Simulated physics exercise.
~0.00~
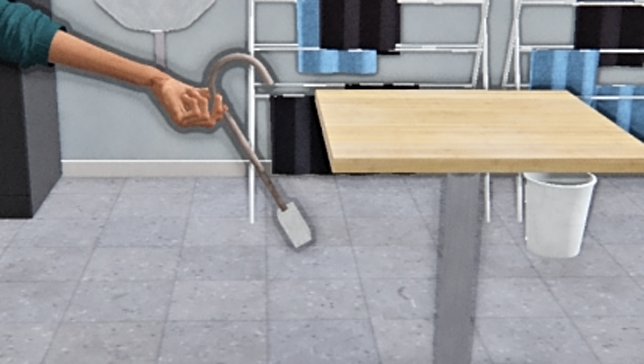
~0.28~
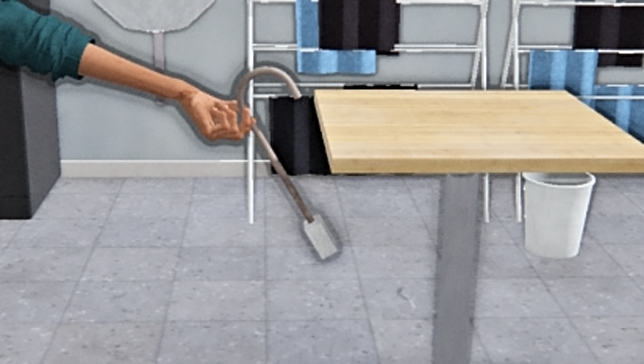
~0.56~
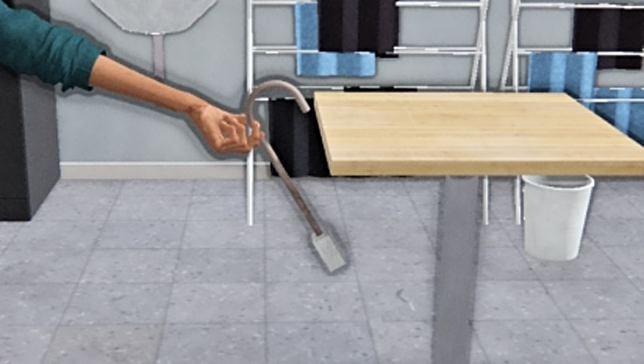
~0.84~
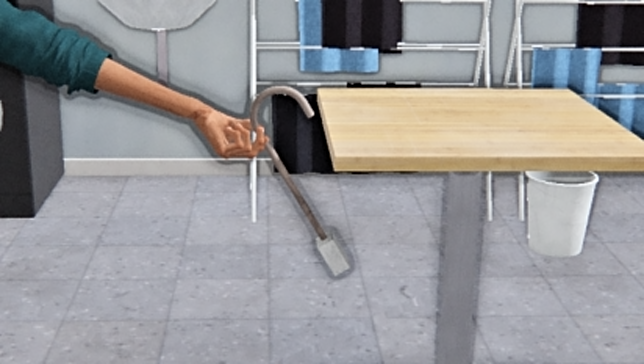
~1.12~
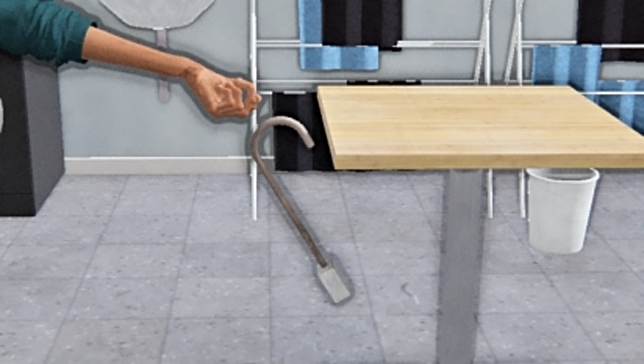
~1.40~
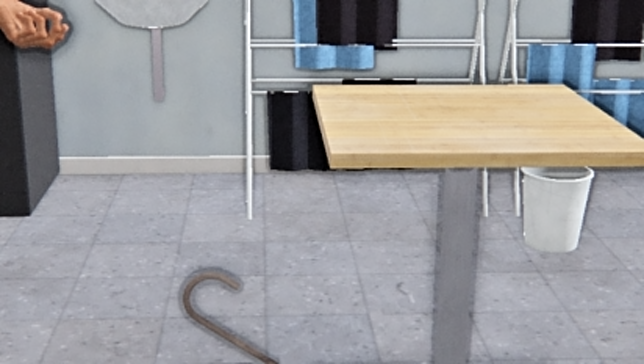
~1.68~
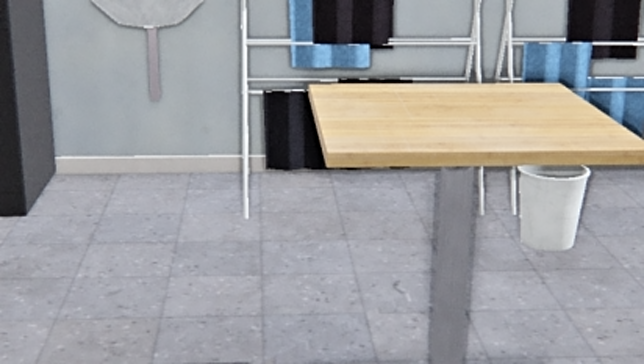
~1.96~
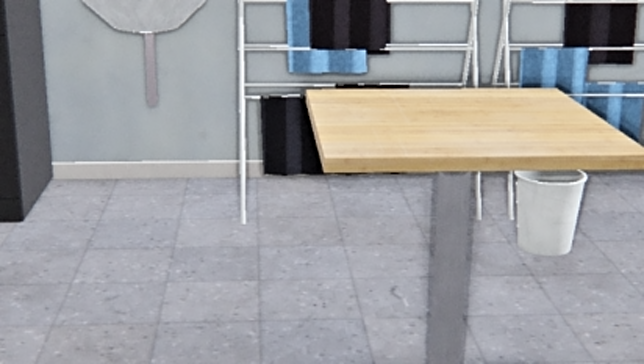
In a room with a tiled floor and drying racks, a hand moved a hooked brush right toward the end of a small wooden table, then let go and drew back left, and the brush dropped to the floor and out of view.
